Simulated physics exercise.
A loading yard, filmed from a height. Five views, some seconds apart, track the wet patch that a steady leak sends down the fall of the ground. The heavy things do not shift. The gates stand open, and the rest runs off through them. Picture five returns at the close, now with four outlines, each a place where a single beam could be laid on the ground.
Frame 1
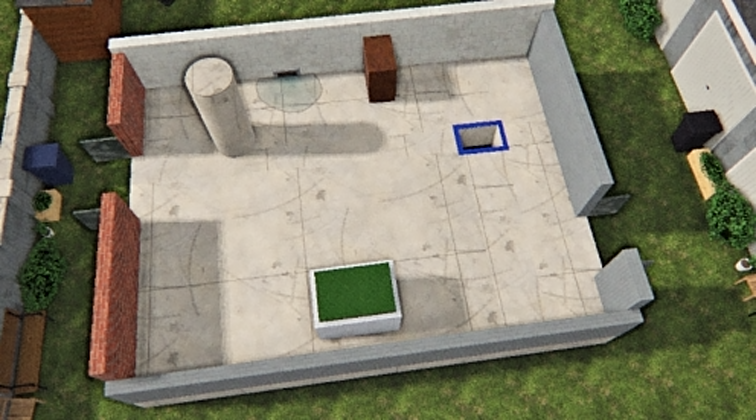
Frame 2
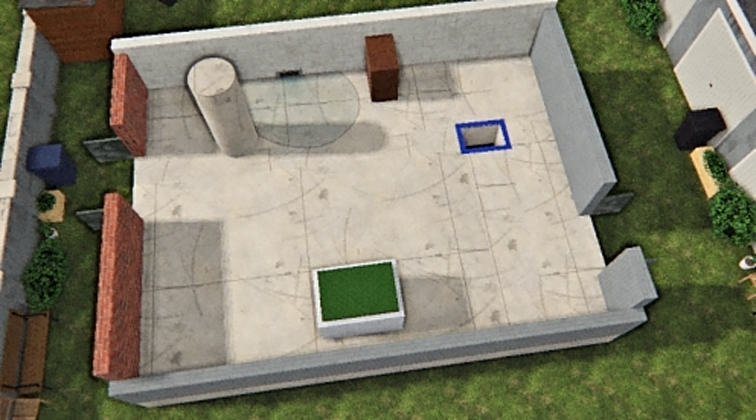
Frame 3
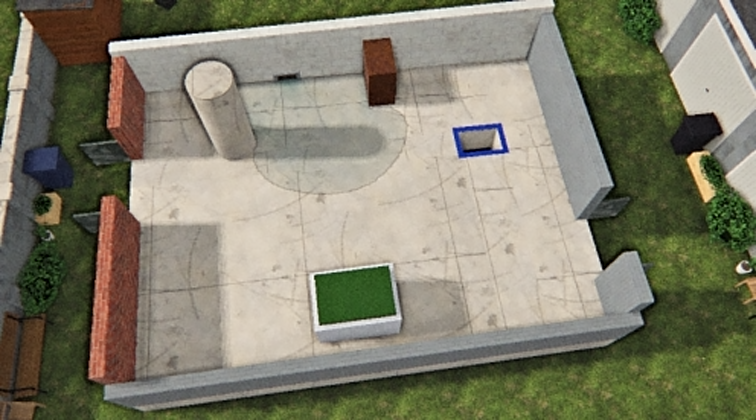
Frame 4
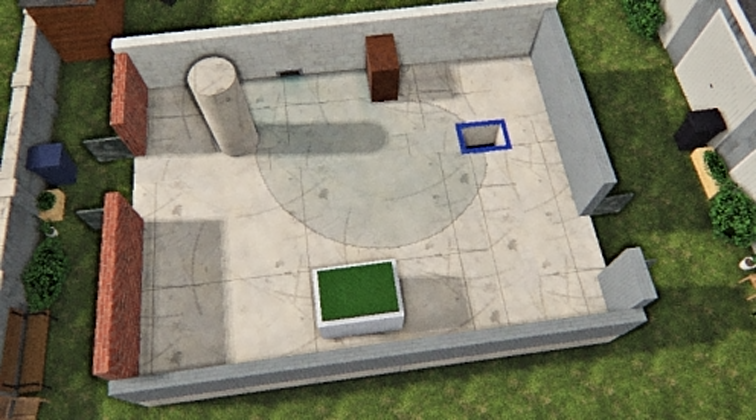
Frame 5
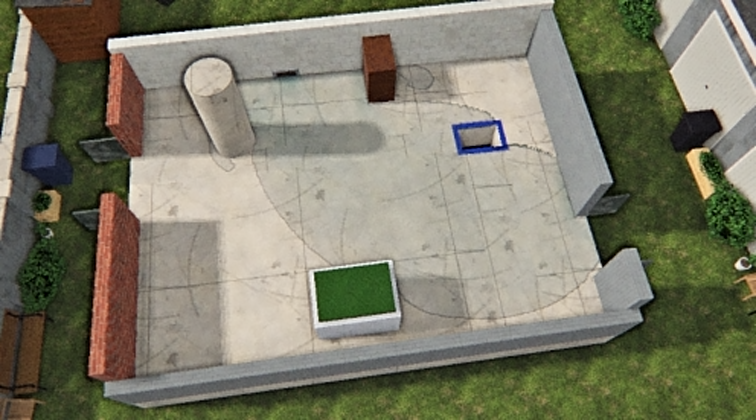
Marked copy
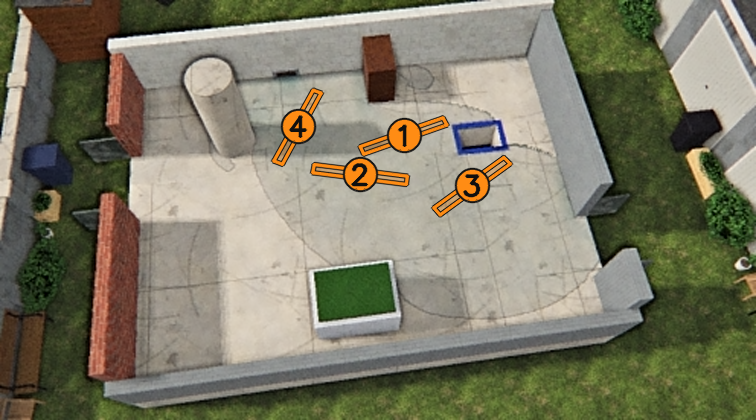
A walled yard sits still as shallow water spreads across its floor, reaching the blue-edged pit.
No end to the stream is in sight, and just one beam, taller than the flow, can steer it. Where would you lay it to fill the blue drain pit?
I would pick place 3.
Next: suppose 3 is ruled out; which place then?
Place 2.
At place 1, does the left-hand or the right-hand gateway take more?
More leaves on the right.
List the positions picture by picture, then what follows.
In the first frame, outfall at (287, 73); blue drain pit at (481, 137); open gate at (585, 247); open gate at (142, 187); 2 % of the ground under water, visible out to (291, 108); blue drain pit still dry.
In the second frame, 8 % of the ground under water, visible out to (305, 146); blue drain pit still dry.
In the third frame, 16 % of the ground under water, visible out to (355, 186); blue drain pit still dry.
In the fourth frame, 29 % of the ground under water, visible out to (433, 233); blue drain pit still dry.
In the fifth frame, 48 % of the ground under water, visible out to (590, 259); blue drain pit taking water.
In orange, 1 from (361, 150) to (444, 121); 2 from (313, 168) to (406, 180); 3 from (437, 211) to (507, 160); 4 from (278, 162) to (317, 91).
With 1, about 5 % of the stream goes into the blue drain pit, about 94 % out by the gates.
With 2, about 27 % of the stream goes into the blue drain pit, about 73 % out by the gates.
With 3, about 42 % of the stream goes into the blue drain pit, about 57 % out by the gates.
With 4, about 4 % of the stream goes into the blue drain pit, about 95 % out by the gates.
